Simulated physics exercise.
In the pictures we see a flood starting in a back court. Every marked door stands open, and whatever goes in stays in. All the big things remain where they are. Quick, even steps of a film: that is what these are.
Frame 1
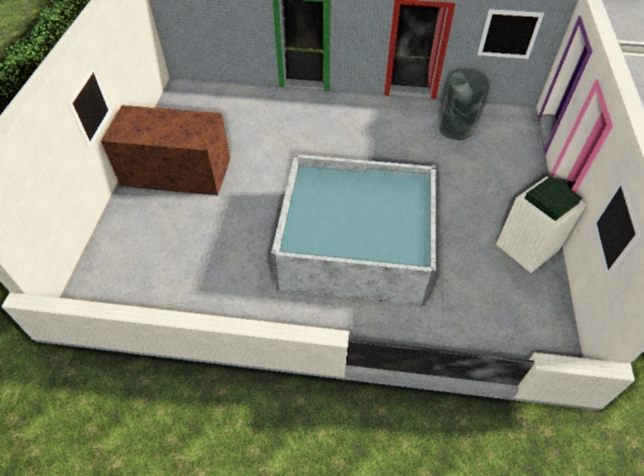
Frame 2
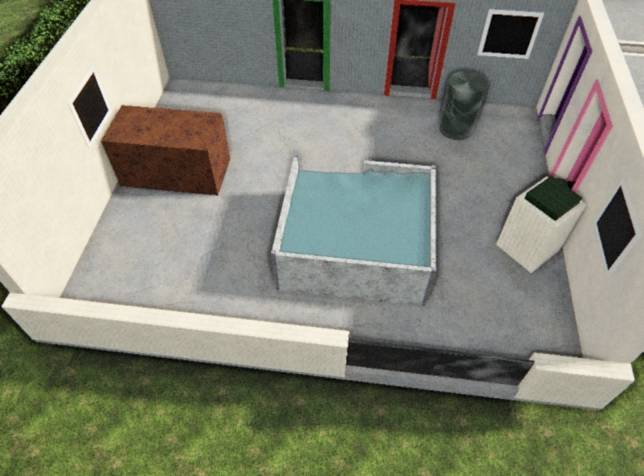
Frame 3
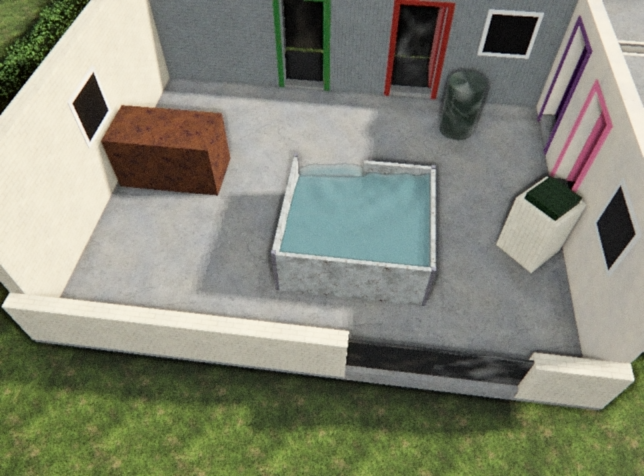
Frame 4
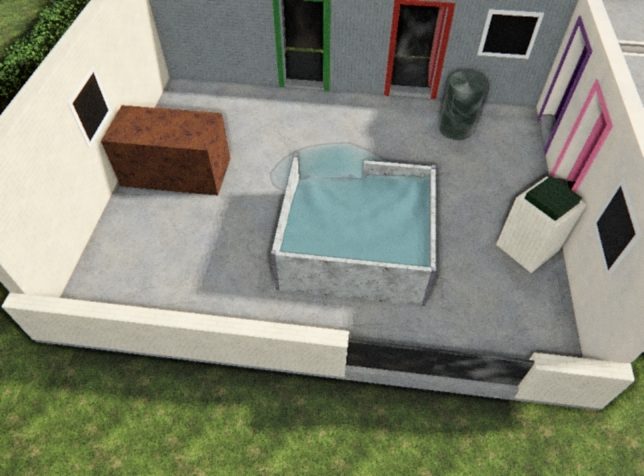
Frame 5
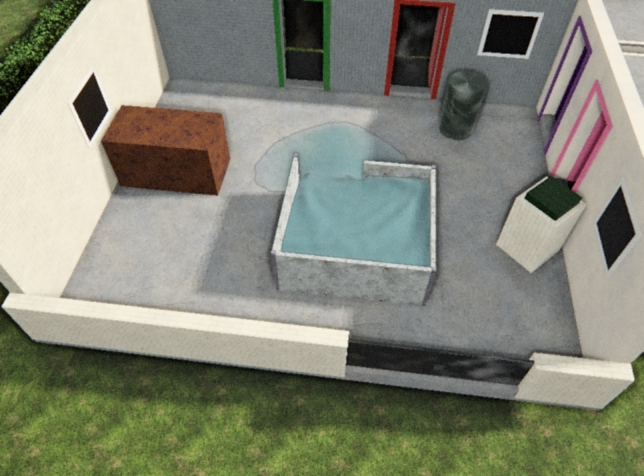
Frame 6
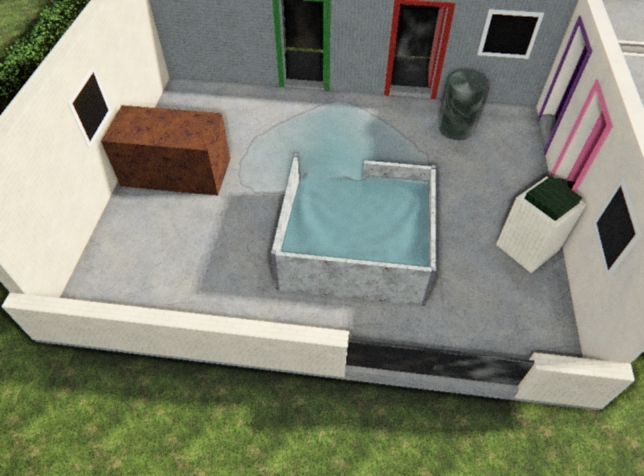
A stone tank of still water opens at its back, and water spreads across the courtyard.
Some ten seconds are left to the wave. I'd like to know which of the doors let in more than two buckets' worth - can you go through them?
As I see it, the pink door sees no more than two buckets come in, the purple door sees no more than two buckets come in, the green door sees more than two buckets come in, the red door sees more than two buckets come in.
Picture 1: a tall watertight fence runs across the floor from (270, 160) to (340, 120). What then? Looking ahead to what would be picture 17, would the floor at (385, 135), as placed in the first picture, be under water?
Looks like that place is swamped.
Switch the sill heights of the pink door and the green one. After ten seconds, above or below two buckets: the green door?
Note: Green door tops the limit.
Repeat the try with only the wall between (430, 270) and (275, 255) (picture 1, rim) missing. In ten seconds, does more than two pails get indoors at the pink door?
Result - pink door: Within bounds.
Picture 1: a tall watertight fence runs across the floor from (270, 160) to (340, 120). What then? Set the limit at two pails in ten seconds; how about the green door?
As it turns out, the green door is spared.
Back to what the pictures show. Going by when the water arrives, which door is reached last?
It's the one in pink.
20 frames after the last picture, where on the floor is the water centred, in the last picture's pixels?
The water's centre sits above (336, 177).
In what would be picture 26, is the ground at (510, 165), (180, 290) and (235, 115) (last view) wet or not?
In turn, the points end up soaked, high and dry and soaked.
A moment on, water covers 30 % of the floor; the pink door not reached, the purple door not reached, the green door over two buckets in, the red door under two buckets in.
Next, water covers 40 % of the floor; the pink door not reached, the purple door not reached, the green door far over two buckets in, the red door over two buckets in.
Then, water covers 45 % of the floor; the pink door wet at the sill, nothing in, the purple door wet at the sill, nothing in, the green door far over two buckets in, the red door far over two buckets in.
Later, water covers 70 % of the floor; the pink door wet at the sill, nothing in, the purple door wet at the sill, nothing in, the green door far over two buckets in, the red door far over two buckets in.
In the end, water covers 90 % of the floor; the pink door wet at the sill, nothing in, the purple door wet at the sill, nothing in, the green door far over two buckets in, the red door far over two buckets in.
